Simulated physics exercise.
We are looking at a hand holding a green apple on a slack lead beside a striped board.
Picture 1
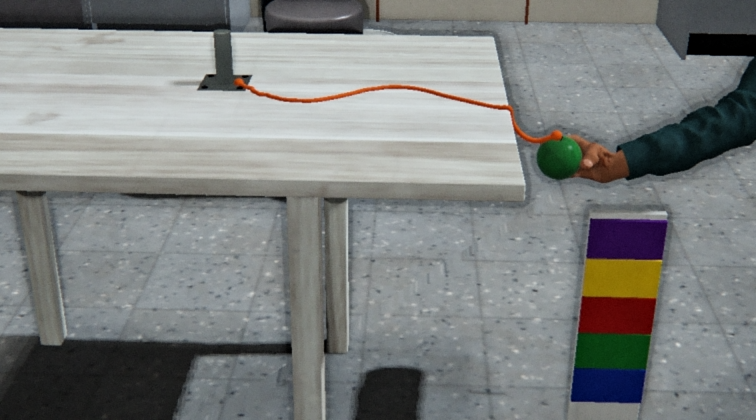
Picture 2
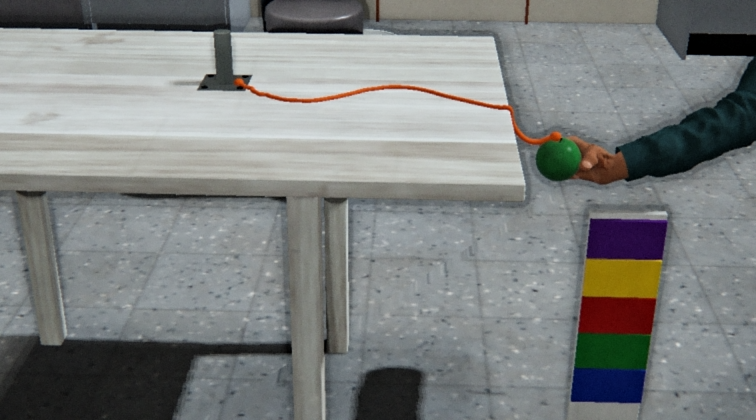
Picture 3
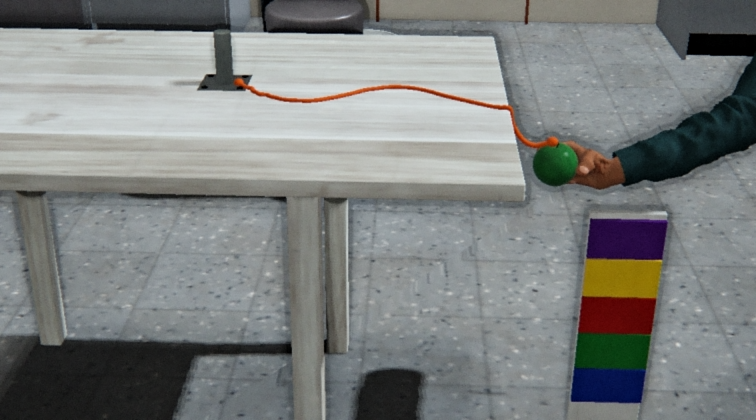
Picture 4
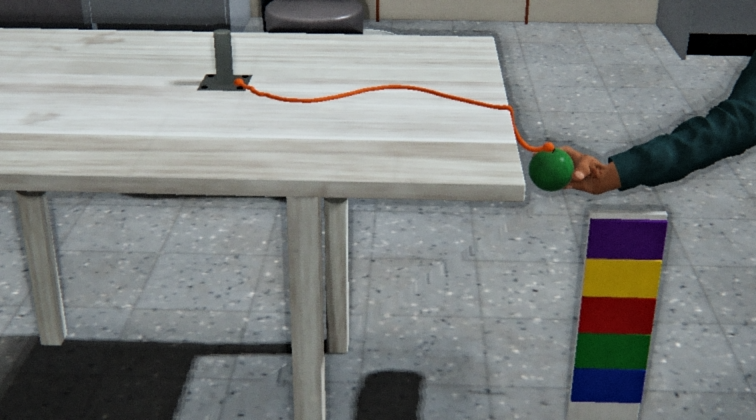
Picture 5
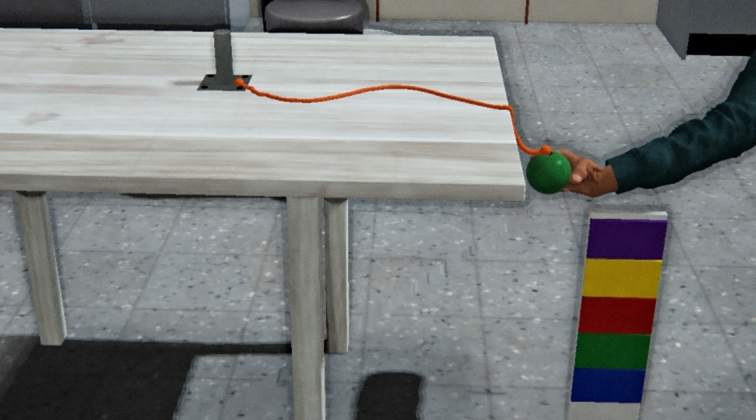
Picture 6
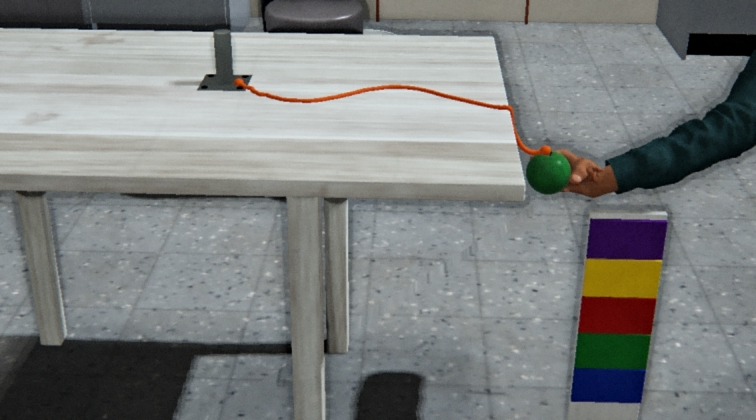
To begin with, a hand at the right holds a green ball-like object on a slack orange cord just off the table's edge, above an upright board striped purple, yellow, red, green and blue. The hand then lowers it slightly, drifting a little left, while the cord stays slack.
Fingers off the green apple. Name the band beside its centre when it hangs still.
Its centre hangs level with the purple band.
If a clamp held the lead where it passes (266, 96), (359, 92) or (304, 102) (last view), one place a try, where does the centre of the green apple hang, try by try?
About (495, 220), (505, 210) and (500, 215).
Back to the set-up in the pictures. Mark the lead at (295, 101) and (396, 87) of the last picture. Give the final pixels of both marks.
At (321, 89), then (428, 98).
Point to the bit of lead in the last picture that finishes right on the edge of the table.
Near (468, 102).
Early on, apple near (500, 230); level with purple.
Midway, apple near (526, 236); level with purple.
Finally, apple near (494, 232); level with purple. Its middle rests at the purple band.
